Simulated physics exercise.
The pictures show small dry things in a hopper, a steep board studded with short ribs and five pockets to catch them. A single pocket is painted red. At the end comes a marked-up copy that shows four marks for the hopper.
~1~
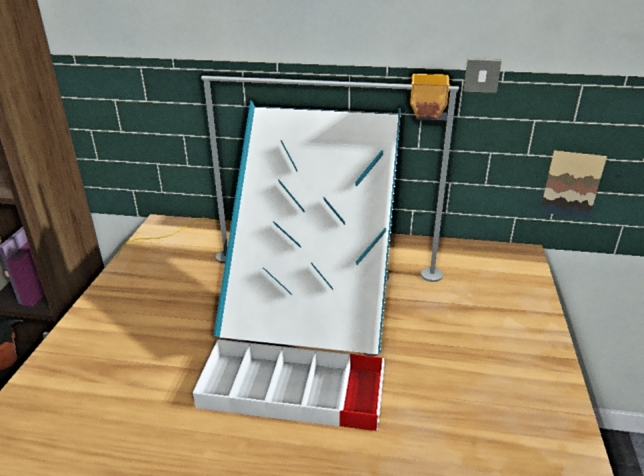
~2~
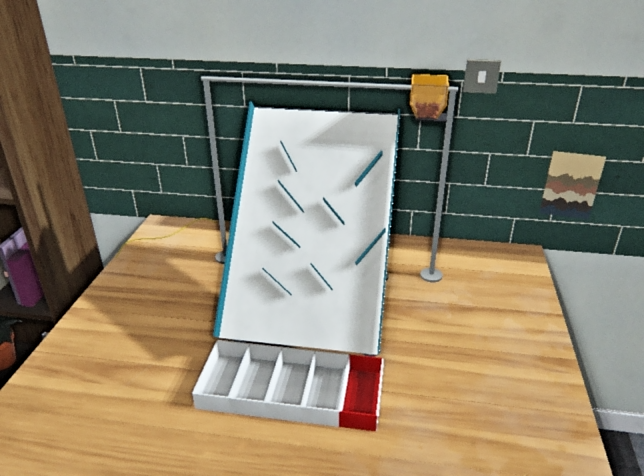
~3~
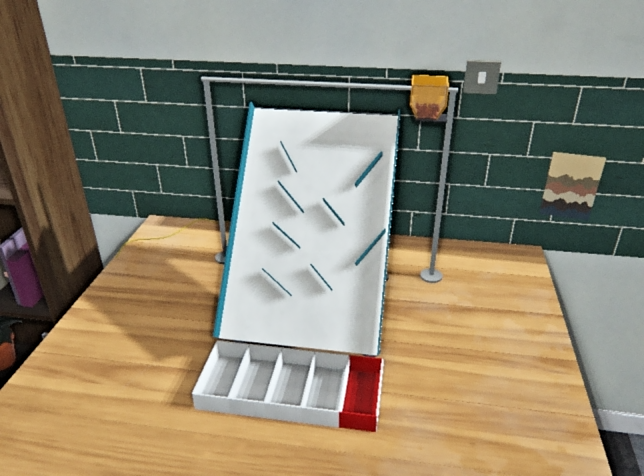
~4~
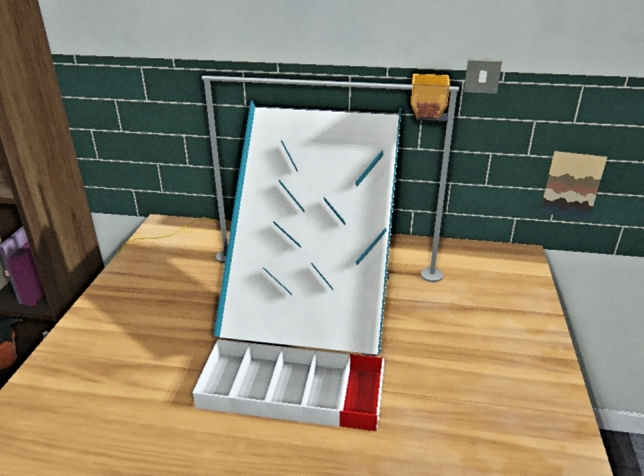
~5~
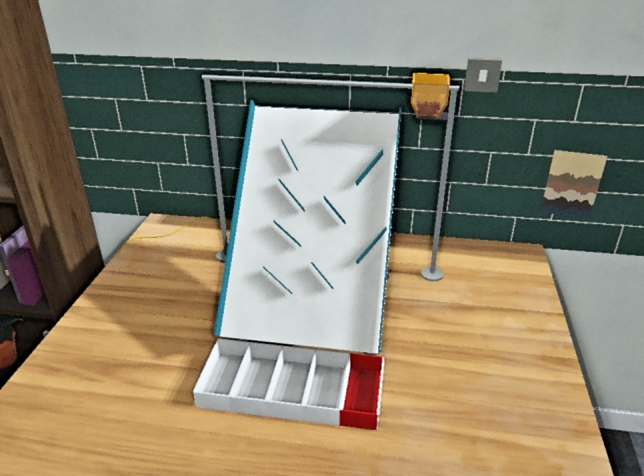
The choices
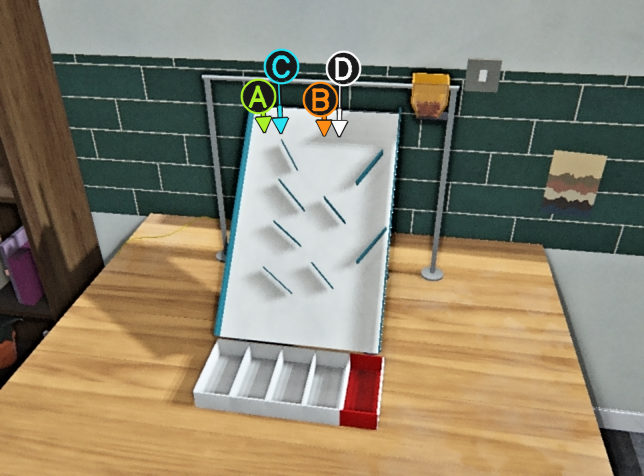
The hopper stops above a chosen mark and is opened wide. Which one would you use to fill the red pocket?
Take B.
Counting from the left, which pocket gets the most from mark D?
The fourth from the left.
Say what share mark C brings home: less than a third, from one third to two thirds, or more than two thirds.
Less than a third.
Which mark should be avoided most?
A it is.
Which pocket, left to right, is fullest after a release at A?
It is the first one.
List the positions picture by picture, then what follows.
In the first picture, hopper at (426, 110), clay pellets, door shut.
In the second picture, ribs (280, 140) to (295, 168), (355, 183) to (382, 151), (278, 180) to (302, 209).
In the third picture, ribs (323, 198) to (344, 223), (272, 222) to (299, 246), (355, 263) to (386, 229).
In the fourth picture, ribs (263, 268) to (290, 293), (311, 263) to (332, 288).
In the fifth picture, red pocket at (358, 419), number 5 of 5 from the left.
On the marked copy, mark A meets the board at (264, 126); mark B meets the board at (324, 130); mark C meets the board at (280, 127); mark D meets the board at (339, 130).
For mark A, a stray few in the red pocket, about half in other pockets, about half outside the box.
For mark B, about two thirds in the red pocket, about a quarter in other pockets, a small part outside the box.
For mark C, about a quarter in the red pocket, about a quarter in other pockets, a stray few held on the board, about half outside the box.
For mark D, about a quarter in the red pocket, about two thirds in other pockets, a small part outside the box.
